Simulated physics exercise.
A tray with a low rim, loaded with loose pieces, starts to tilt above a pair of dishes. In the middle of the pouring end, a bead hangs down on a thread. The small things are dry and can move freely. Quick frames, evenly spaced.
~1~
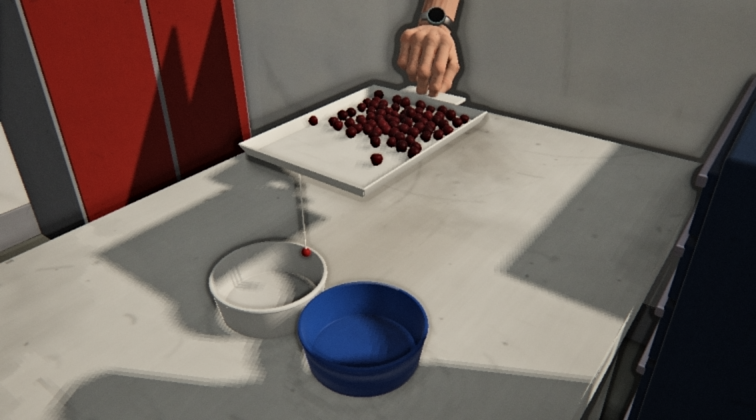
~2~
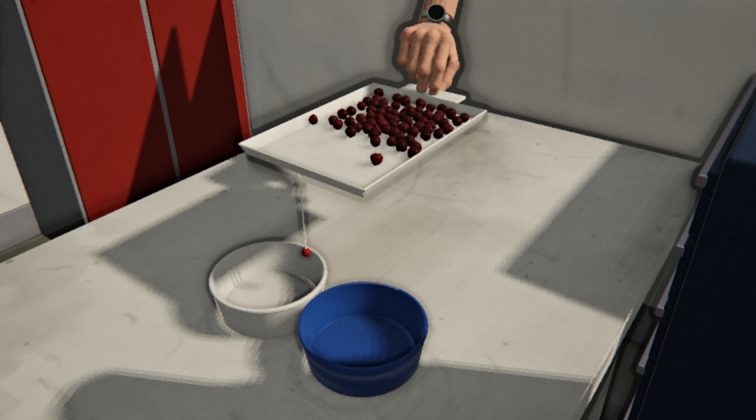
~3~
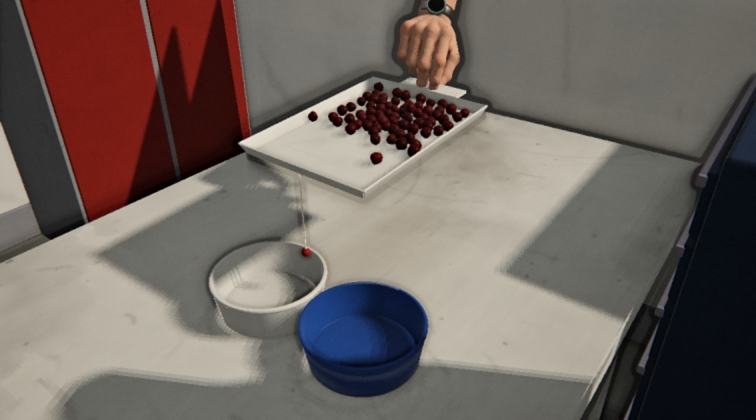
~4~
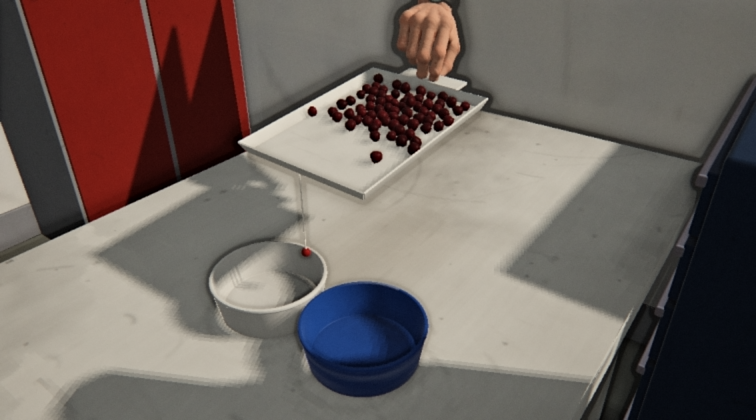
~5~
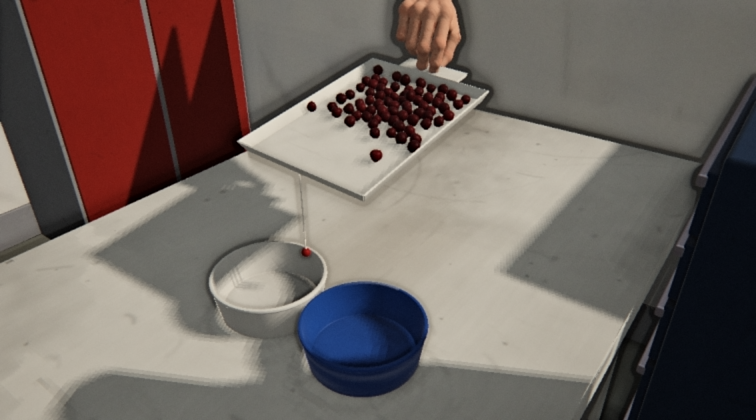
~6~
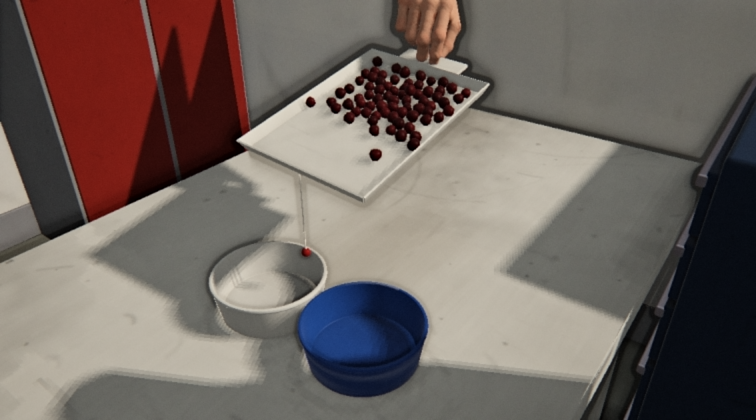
At first, a hand holds the far end of a white tray of small dark red pieces above a white dish and a blue dish, a red bead hanging below. Then the hand gradually raises that end, tilting the tray slightly toward the viewer, while the pieces stay clustered near the back.
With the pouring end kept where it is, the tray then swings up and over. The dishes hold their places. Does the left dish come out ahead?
No, the right dish gets more.
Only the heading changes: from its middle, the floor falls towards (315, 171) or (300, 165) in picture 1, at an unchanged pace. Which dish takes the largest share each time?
Case one: The dish to the left. Case two: The dish to the left.
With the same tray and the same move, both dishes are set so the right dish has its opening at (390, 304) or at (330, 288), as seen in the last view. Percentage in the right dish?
In order: 60 percent and 90 percent.
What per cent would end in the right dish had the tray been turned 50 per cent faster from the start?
Close to 70 per cent.
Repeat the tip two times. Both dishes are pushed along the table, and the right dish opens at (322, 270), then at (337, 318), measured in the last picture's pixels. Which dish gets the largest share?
First try: The rightmost dish. Second try: The rightmost dish.
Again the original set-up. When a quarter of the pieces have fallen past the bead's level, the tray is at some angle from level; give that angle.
It's turned some 55 degrees by then.
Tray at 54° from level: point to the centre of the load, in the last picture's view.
Centre estimate: (342, 177).
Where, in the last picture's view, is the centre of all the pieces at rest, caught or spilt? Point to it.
Near (348, 343), more or less.
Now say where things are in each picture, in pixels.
Corners of the pouring end (247, 143) and (363, 185), level; middle of the load (394, 122), dried cherries; left dish (227, 315); right dish (322, 372); bead on its thread (306, 252), in the first picture.
Corners of the pouring end (247, 143) and (363, 185), level; middle of the load (394, 120), in the second picture.
Corners of the pouring end (247, 142) and (363, 186), tipped barely, lowest at the right corner; middle of the load (394, 117), in the third picture.
Corners of the pouring end (246, 141) and (363, 188), tipped a little, lowest at the right corner; middle of the load (394, 111), in the fourth picture.
Corners of the pouring end (245, 140) and (363, 190), tipped a little, lowest at the right corner; middle of the load (393, 106), in the fifth picture.
Corners of the pouring end (245, 139) and (363, 192), tipped a little, lowest at the right corner; middle of the load (393, 100); left dish (227, 315); right dish (322, 372), in the sixth picture.
Just after the last frame, tray tipped steeply; roughly two thirds on the tray; roughly a quarter in the right dish; about a tenth in the left dish; just a few outside both; just a few in the air.
A moment on, tray tipped right over; roughly two thirds in the right dish; roughly a quarter in the left dish; about a tenth outside both; about a tenth in the air.
Further on, tray tipped past a quarter turn; the larger part in the right dish; roughly a quarter in the left dish; about a tenth outside both.
When it is over, tray tipped past a quarter turn; the larger part in the right dish; roughly a quarter in the left dish; about a tenth outside both.
